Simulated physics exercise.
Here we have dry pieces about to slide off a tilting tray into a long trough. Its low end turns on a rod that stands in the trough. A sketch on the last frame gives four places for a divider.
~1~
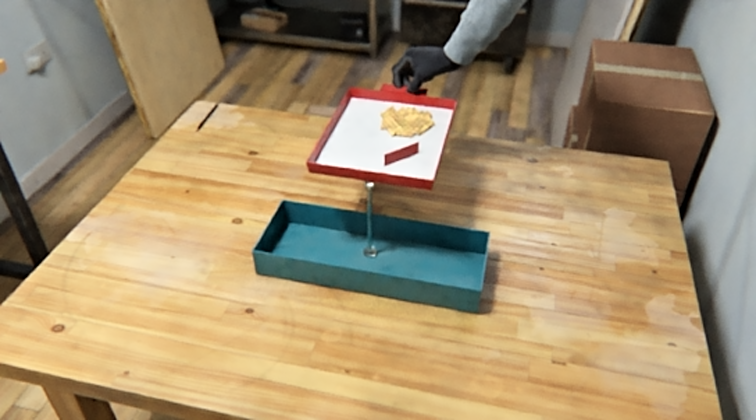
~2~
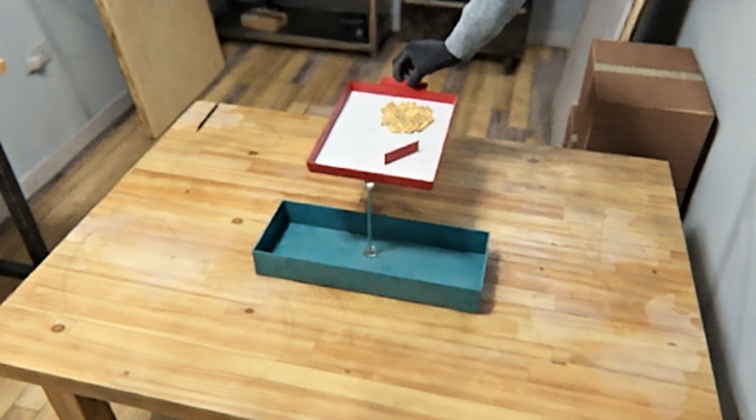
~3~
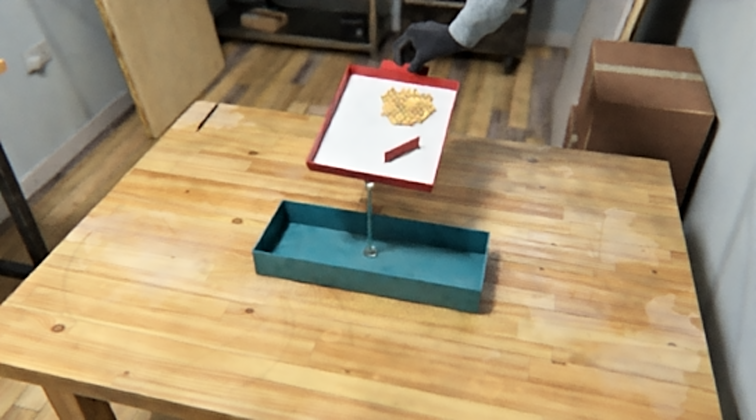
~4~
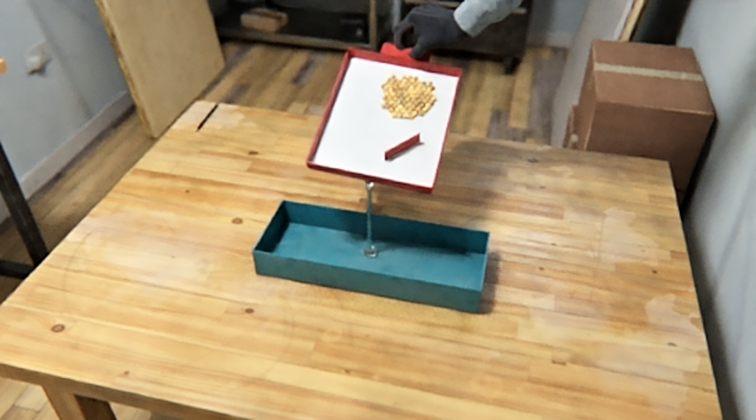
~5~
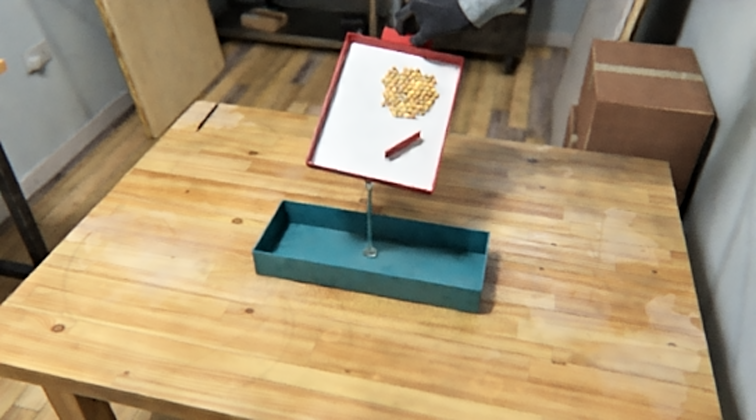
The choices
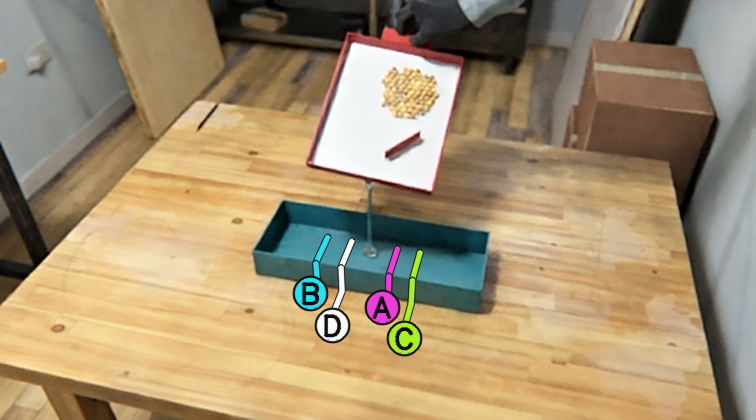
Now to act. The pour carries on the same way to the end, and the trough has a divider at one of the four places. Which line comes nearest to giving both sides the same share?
The answer is line A.
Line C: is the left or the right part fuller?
The left side.
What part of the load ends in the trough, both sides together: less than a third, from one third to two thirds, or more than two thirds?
More than two thirds.
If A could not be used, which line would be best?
Here it is line C.
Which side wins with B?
More lands on the right.
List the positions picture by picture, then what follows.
In the first frame, corners of the pouring end at (308, 161) and (432, 179), level; middle of the load at (404, 121), dried chickpeas.
In the second frame, corners of the pouring end at (308, 161) and (432, 180), barely tipped; fin from (384, 154) to (419, 140).
In the third frame, corners of the pouring end at (308, 161) and (432, 183), a little tipped; front corners of the trough at (253, 251) and (481, 290).
In the fourth frame, corners of the pouring end at (308, 160) and (432, 186), clearly tipped; far corners at (350, 49) and (460, 69).
In the fifth frame, corners of the pouring end at (308, 161) and (431, 189), clearly tipped; the right corner sinks clearly lower.
On the marked copy, line A crosses the front rim at (389, 274); line B crosses the front rim at (316, 262); line C crosses the front rim at (412, 278); line D crosses the front rim at (341, 266).
If A is chosen, of what is caught, about half on the left of the divider, about half on the right.
If B is chosen, of what is caught, none on the left of the divider, all on the right.
If C is chosen, of what is caught, most on the left of the divider, about a quarter on the right.
If D is chosen, of what is caught, a stray few on the left of the divider, nearly all on the right.
